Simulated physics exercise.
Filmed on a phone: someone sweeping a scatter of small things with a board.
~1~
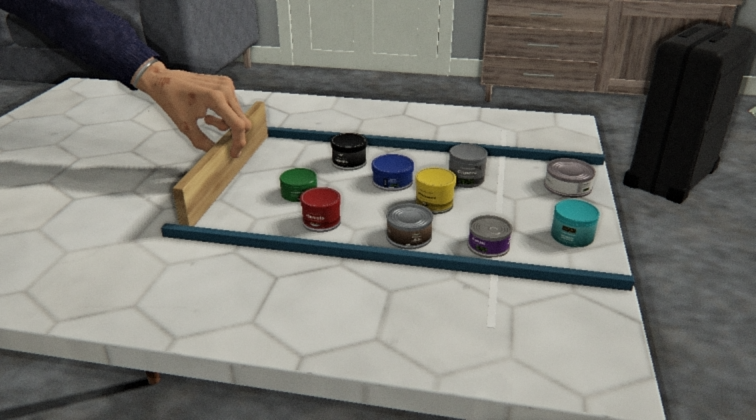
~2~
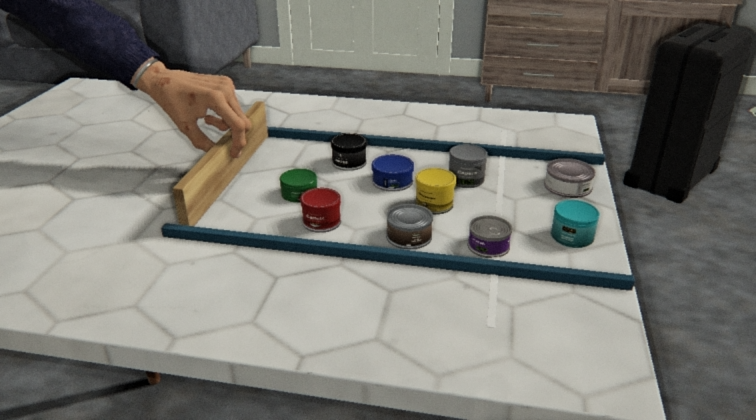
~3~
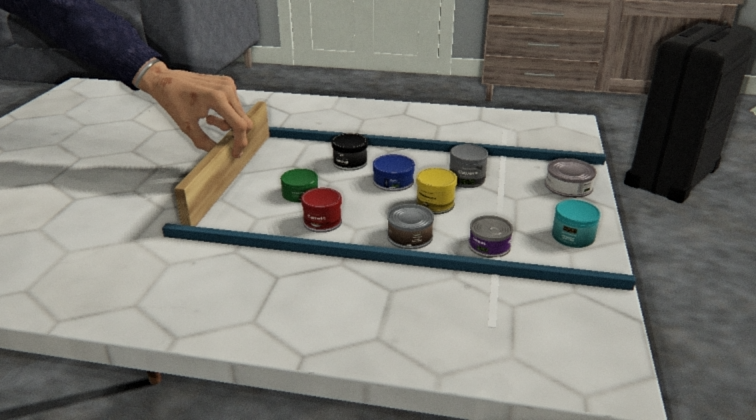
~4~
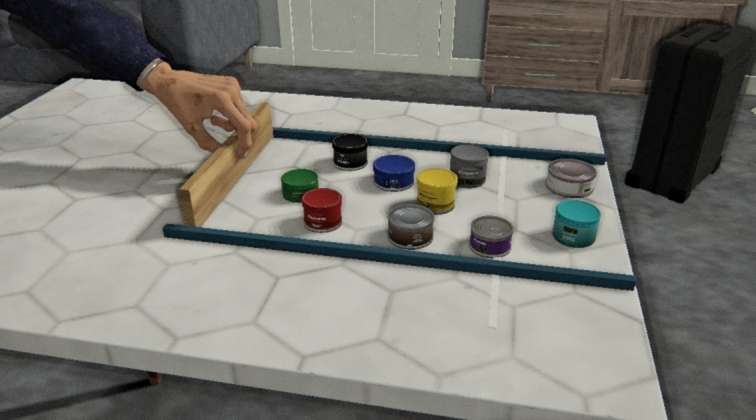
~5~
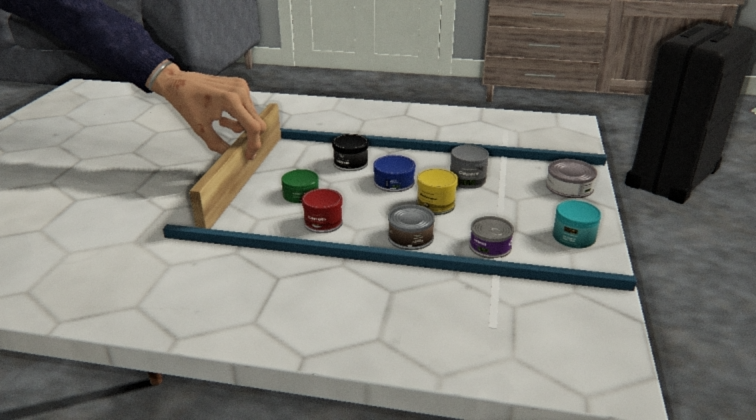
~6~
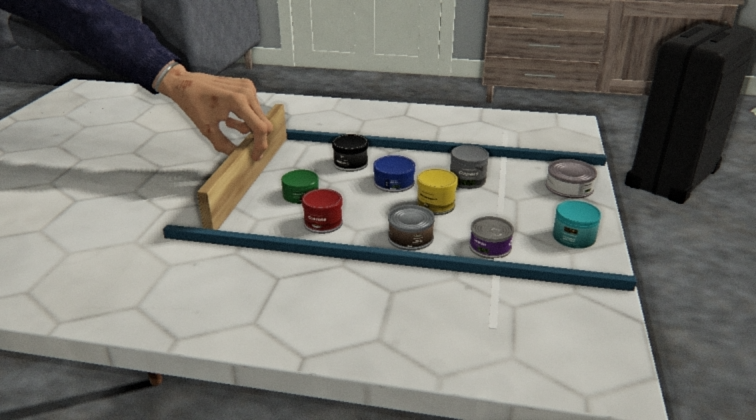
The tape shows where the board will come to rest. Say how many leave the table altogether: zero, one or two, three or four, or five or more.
The number that fall off is zero.
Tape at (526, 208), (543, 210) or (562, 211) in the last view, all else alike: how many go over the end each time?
Try by try, 1, 2 and 2.
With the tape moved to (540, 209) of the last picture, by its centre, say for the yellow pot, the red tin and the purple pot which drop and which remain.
The yellow pot holds on; the red tin is kept; the purple pot is lost.
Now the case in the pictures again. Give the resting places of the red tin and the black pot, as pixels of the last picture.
The red tin at (520, 231), the black pot at (522, 165).
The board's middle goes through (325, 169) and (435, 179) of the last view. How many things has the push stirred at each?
By then 3, and 8.
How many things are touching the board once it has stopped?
That makes 4.
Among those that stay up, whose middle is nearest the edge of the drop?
The white tin ends nearest.
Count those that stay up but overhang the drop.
That would be 1.
Early on, none off yet; white tin at rest near (571, 179); turquoise tub at rest near (576, 224); purple pot at rest near (491, 237).
A while later, none off yet; white tin at rest near (571, 179); turquoise tub at rest near (576, 224); purple pot travelled a little near (509, 240).
Finally, the number that fall off is zero.
